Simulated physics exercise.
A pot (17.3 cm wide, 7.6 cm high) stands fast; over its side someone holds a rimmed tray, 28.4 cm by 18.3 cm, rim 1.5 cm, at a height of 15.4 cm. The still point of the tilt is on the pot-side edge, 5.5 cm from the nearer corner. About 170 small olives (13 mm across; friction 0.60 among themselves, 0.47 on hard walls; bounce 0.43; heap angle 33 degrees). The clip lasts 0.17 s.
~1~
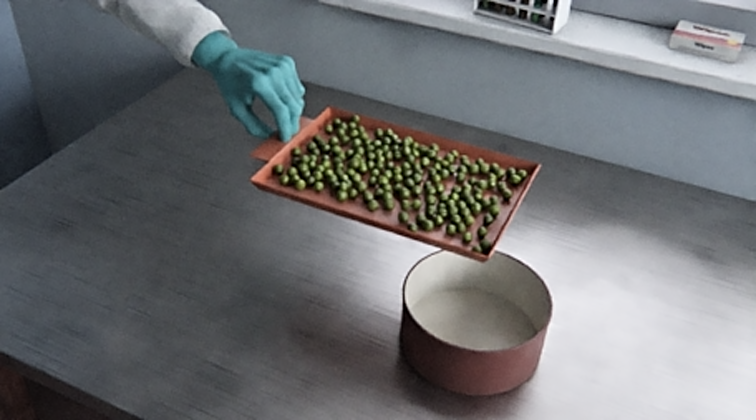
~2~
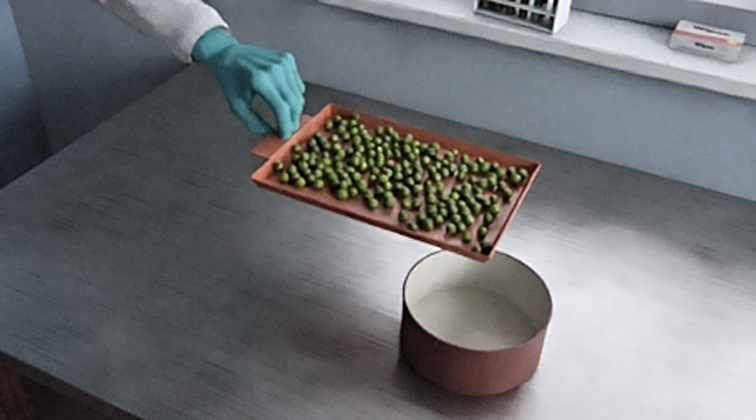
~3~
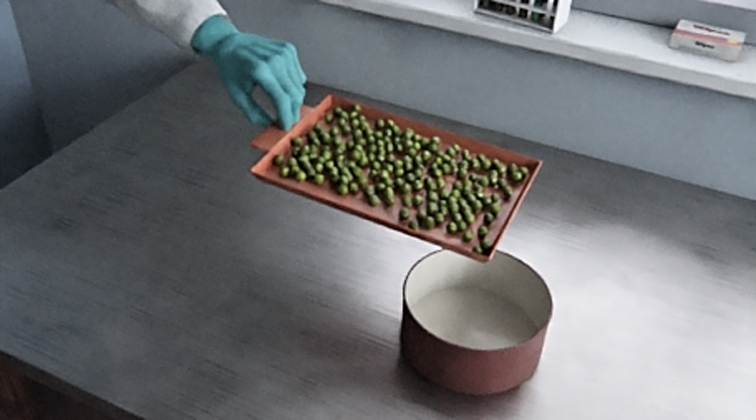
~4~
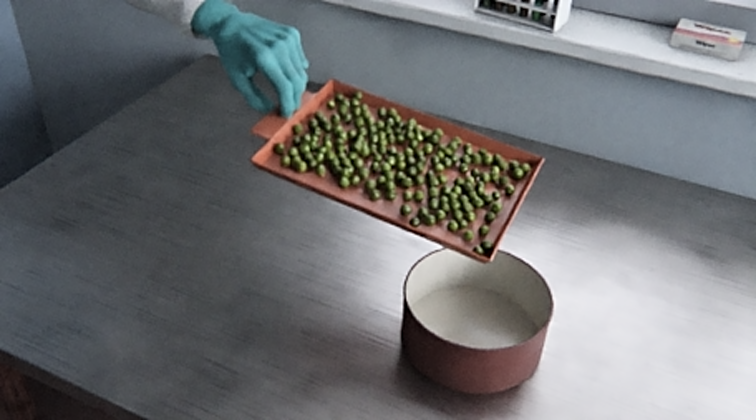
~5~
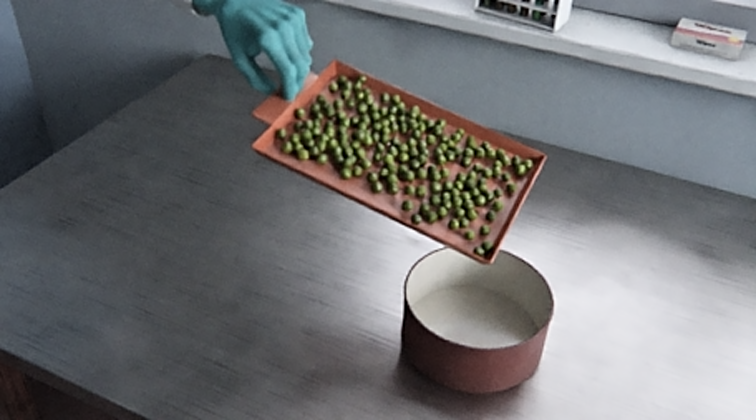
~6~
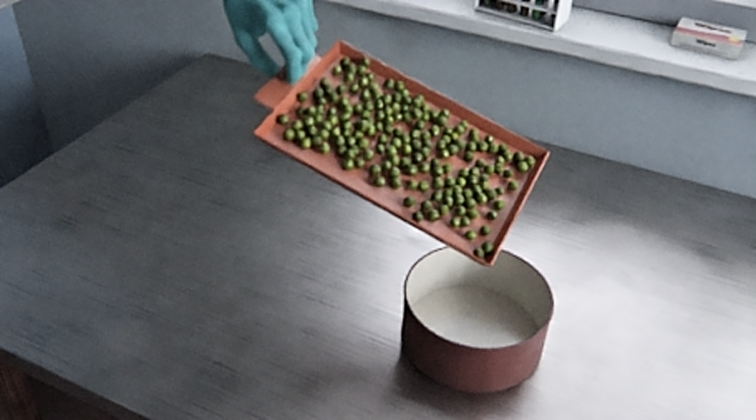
A reddish rimmed tray covered with small green olives starts out nearly level, then tilts steadily as a teal-gloved hand raises its left end, while its right end stays above a brown pot standing on a grey table.
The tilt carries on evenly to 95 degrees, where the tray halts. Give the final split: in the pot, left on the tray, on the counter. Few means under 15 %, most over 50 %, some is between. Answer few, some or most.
Pot: Most, tray: Few, counter: Some.
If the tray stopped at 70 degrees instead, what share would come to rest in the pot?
In that case some 60 per cent.
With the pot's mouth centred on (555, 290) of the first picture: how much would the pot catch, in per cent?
Some 30 per cent.
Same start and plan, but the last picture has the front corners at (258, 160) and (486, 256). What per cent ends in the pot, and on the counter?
Pot 80, counter 20.
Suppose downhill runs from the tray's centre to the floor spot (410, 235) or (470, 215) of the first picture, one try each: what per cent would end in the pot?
Some 60 and 35 per cent.
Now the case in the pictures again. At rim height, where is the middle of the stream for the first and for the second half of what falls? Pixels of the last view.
First near (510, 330), later near (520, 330).
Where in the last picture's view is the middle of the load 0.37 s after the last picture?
At about (494, 236).
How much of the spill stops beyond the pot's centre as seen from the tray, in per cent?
Roughly 100 per cent.
Then, 0.22 s after the last picture, tilt 57 degrees; the tray holds 100 %, the pot 0 %.
Then, 0.37 s after the last picture, tilt 83 degrees; the tray holds 80 %, the pot 5 %.
Then, 0.65 s after the last picture, tilt 95 degrees; the tray holds 0 %, the pot 65 %.
In the end, pot 65 %, tray 0 %, counter 35 %.
